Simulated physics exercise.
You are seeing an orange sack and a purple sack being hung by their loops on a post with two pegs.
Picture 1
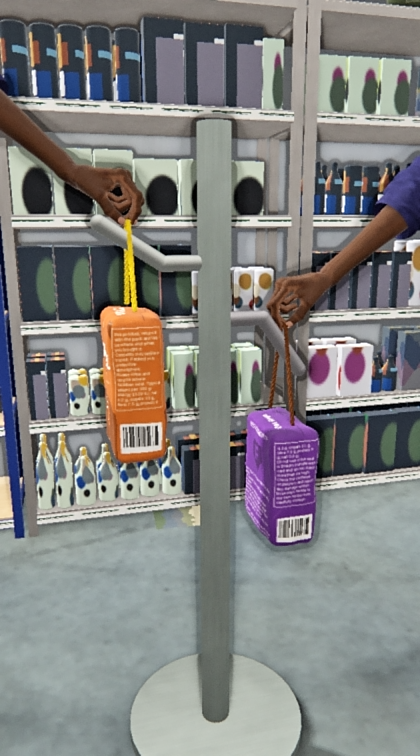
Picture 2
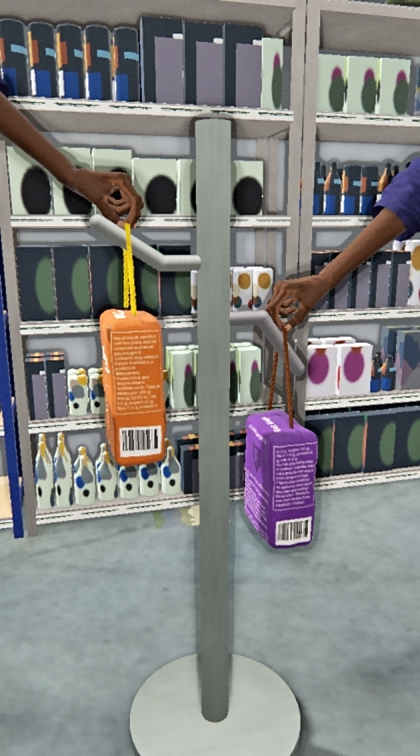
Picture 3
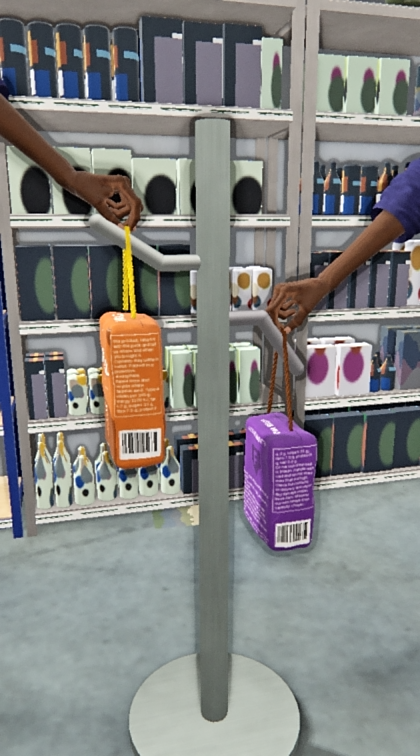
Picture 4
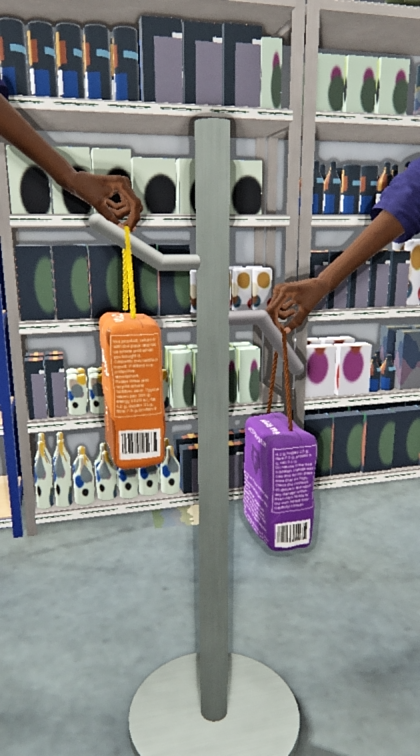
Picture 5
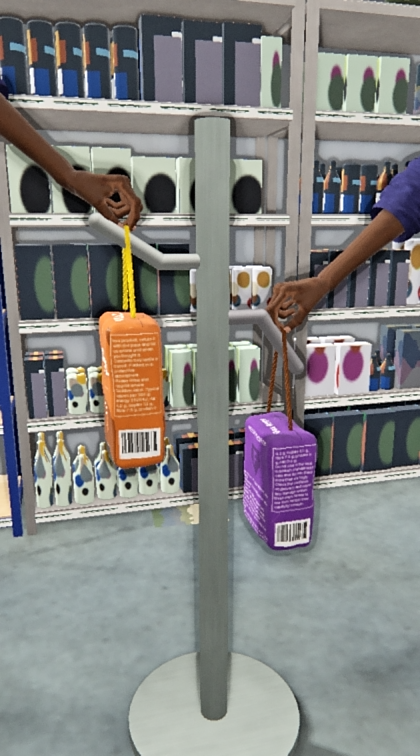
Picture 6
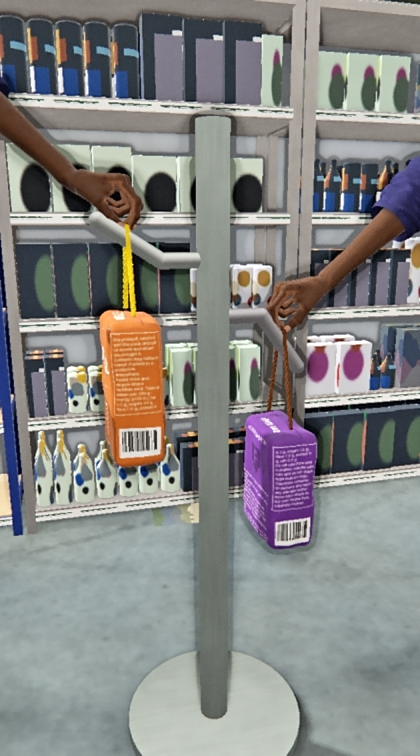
Two hands hold an orange sack and a purple sack by their loops at the left and right pegs of a gray post, barely moving, while the sacks sway very slightly in front of stocked store shelves.
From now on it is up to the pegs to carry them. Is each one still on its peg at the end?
In order: The orange sack ends up still hanging; the purple sack ends up off its peg.
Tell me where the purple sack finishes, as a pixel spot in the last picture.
(215, 680).
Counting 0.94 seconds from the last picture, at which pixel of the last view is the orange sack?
Its middle shows up close to pixel (196, 404) in the last view.
Then, 0.28 s on from there, orange sack still up near (155, 395); purple sack falling near (275, 575).
Then, 0.56 s on from there, orange sack still up near (198, 401); purple sack on the floor near (221, 674).
Then, 0.94 s on from there, orange sack still up near (196, 404); purple sack on the floor near (217, 678).
In the end, orange sack still up near (198, 406); purple sack on the floor near (216, 681). The orange sack remains on its peg and the purple sack slips off its peg.
